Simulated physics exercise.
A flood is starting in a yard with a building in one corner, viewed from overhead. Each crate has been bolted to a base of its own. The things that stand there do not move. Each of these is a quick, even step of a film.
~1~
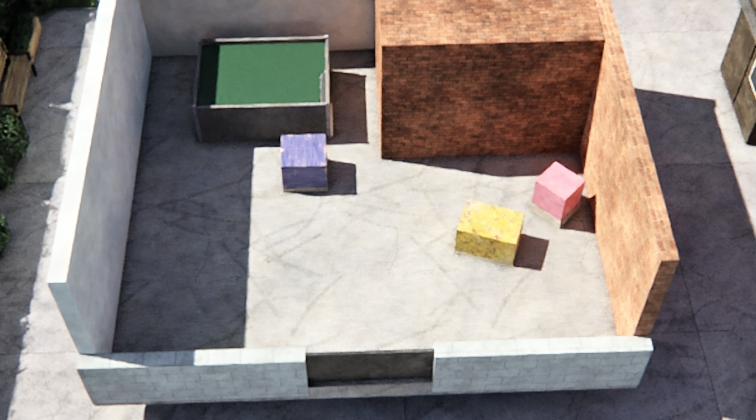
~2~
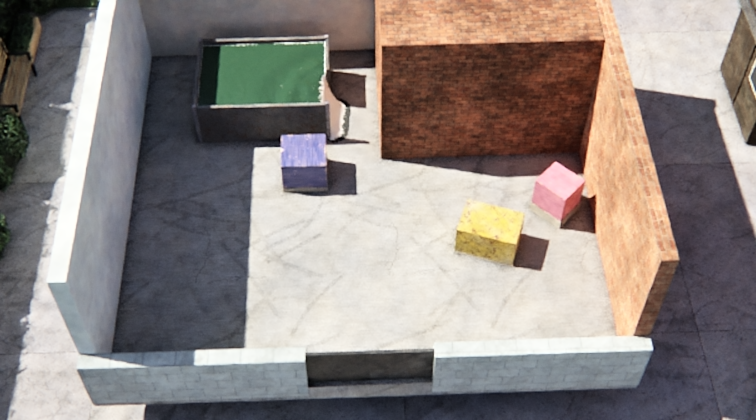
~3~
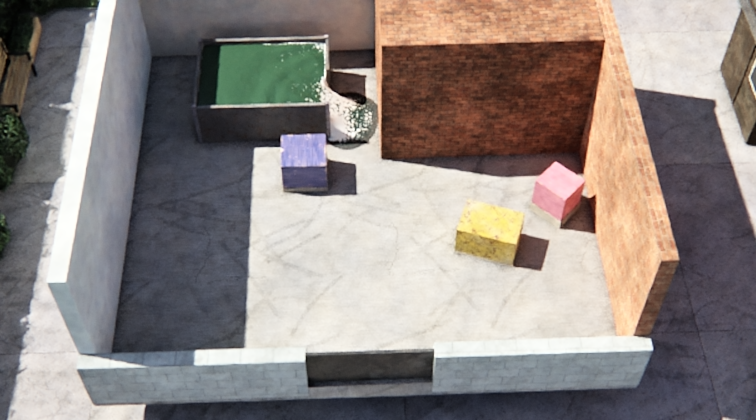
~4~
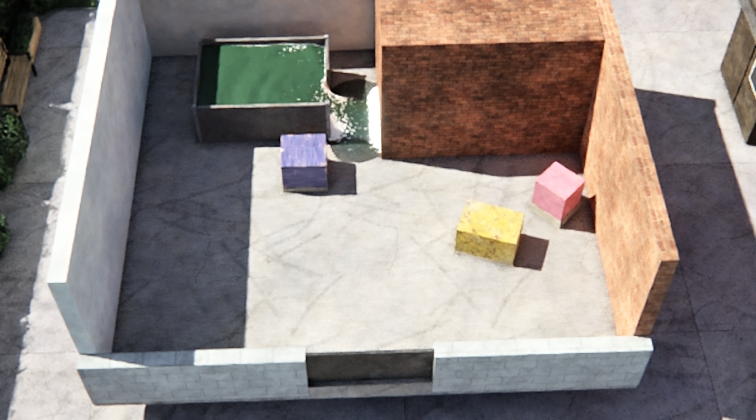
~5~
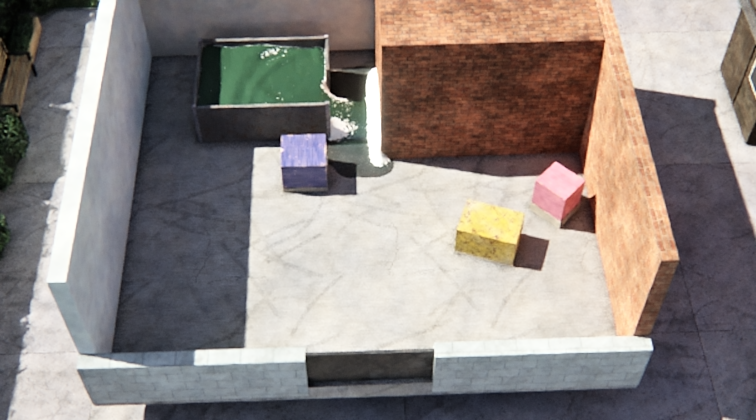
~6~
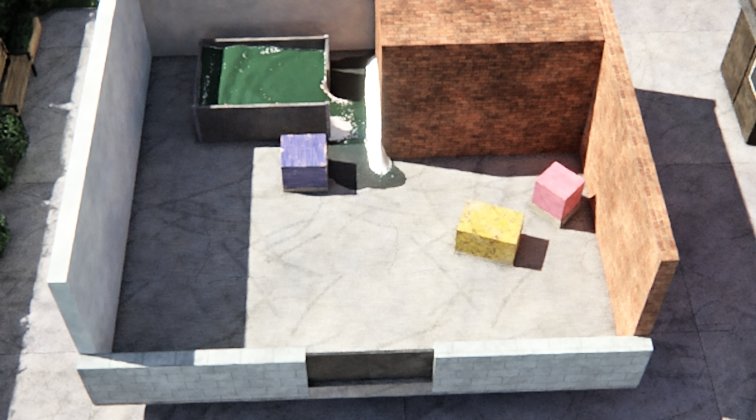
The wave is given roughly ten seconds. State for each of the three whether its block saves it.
In the end the yellow crate will be reached by the flood, the pink crate will be out of the flood, the blue crate will be reached by the flood.
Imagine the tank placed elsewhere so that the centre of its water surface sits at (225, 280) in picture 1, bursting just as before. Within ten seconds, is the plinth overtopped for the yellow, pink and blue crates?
The yellow crate is flooded, the pink crate is flooded and the blue crate is flooded.
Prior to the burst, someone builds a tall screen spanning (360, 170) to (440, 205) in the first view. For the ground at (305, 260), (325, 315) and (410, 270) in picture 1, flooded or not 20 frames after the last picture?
The first point comes out inundated, the next inundated, the last inundated.
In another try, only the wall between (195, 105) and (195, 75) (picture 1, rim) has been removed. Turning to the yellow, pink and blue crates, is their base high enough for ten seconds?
Yellow gets drenched, pink stays untouched, blue stays untouched.
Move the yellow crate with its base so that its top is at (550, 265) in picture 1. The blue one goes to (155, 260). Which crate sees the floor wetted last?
One in pink.
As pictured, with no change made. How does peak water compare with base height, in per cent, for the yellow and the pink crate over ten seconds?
Close to 250 per cent, and close to 40 per cent, in that order.
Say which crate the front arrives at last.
It would be the pink crate.
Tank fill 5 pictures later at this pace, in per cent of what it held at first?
70 percent or so.
A moment on, water covers 15 % of the floor; the yellow crate not reached, the pink crate not reached, the blue crate water round its plinth.
Next, water covers 40 % of the floor; the yellow crate water round its plinth, the pink crate not reached, the blue crate water round its plinth.
Then, water covers 55 % of the floor; the yellow crate water round its plinth, the pink crate water round its plinth, the blue crate water round its plinth.
Later, water covers 85 % of the floor; the yellow crate water round its plinth, the pink crate water round its plinth, the blue crate water round its plinth.
In the end, water covers 95 % of the floor; the yellow crate was topped, the pink crate stayed above the water, the blue crate was topped.
